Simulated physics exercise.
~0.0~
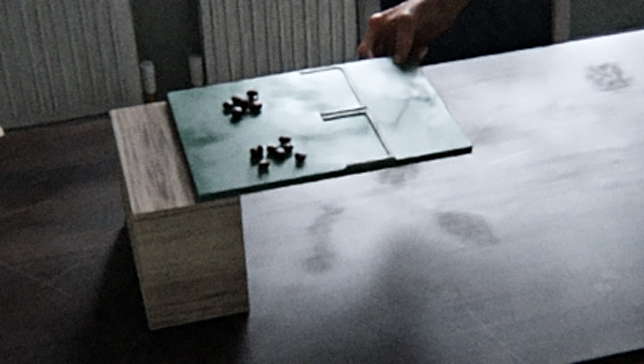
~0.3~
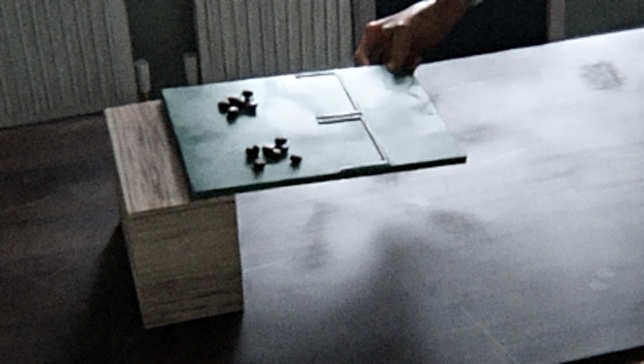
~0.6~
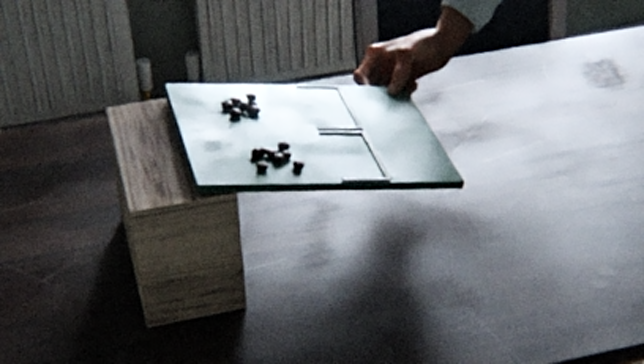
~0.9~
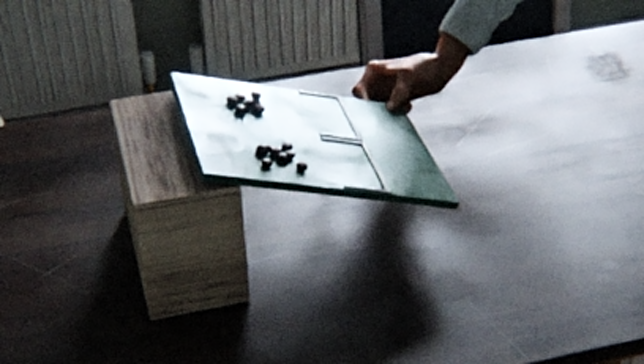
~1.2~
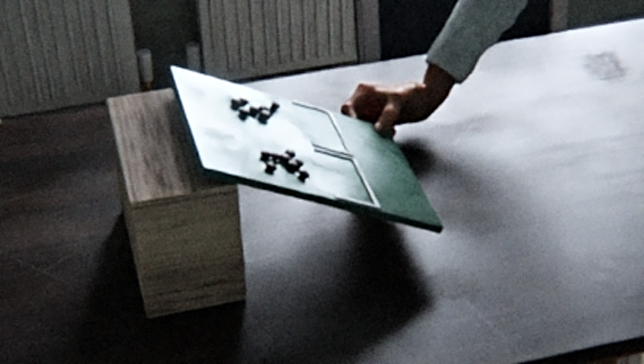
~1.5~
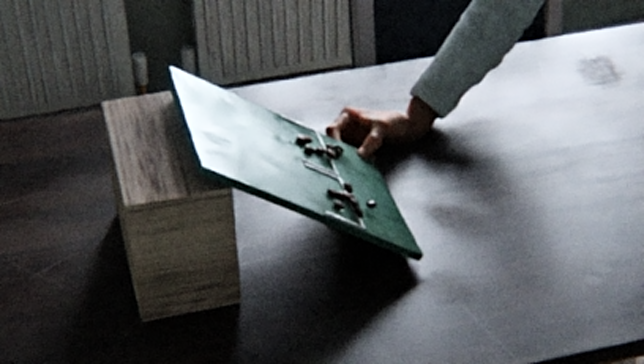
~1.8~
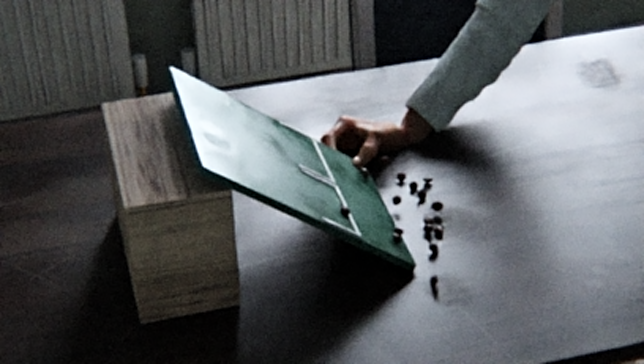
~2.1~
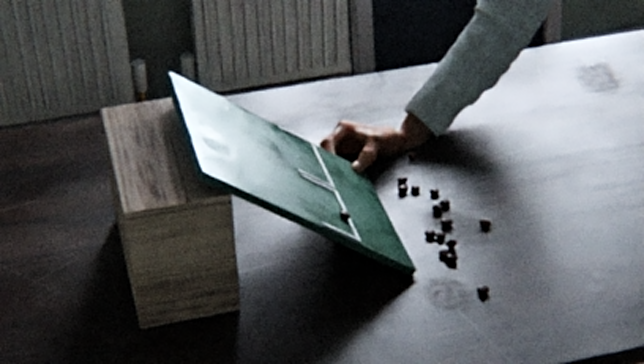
A green board is tilted down by a hand until dark bits tumble onto the table.
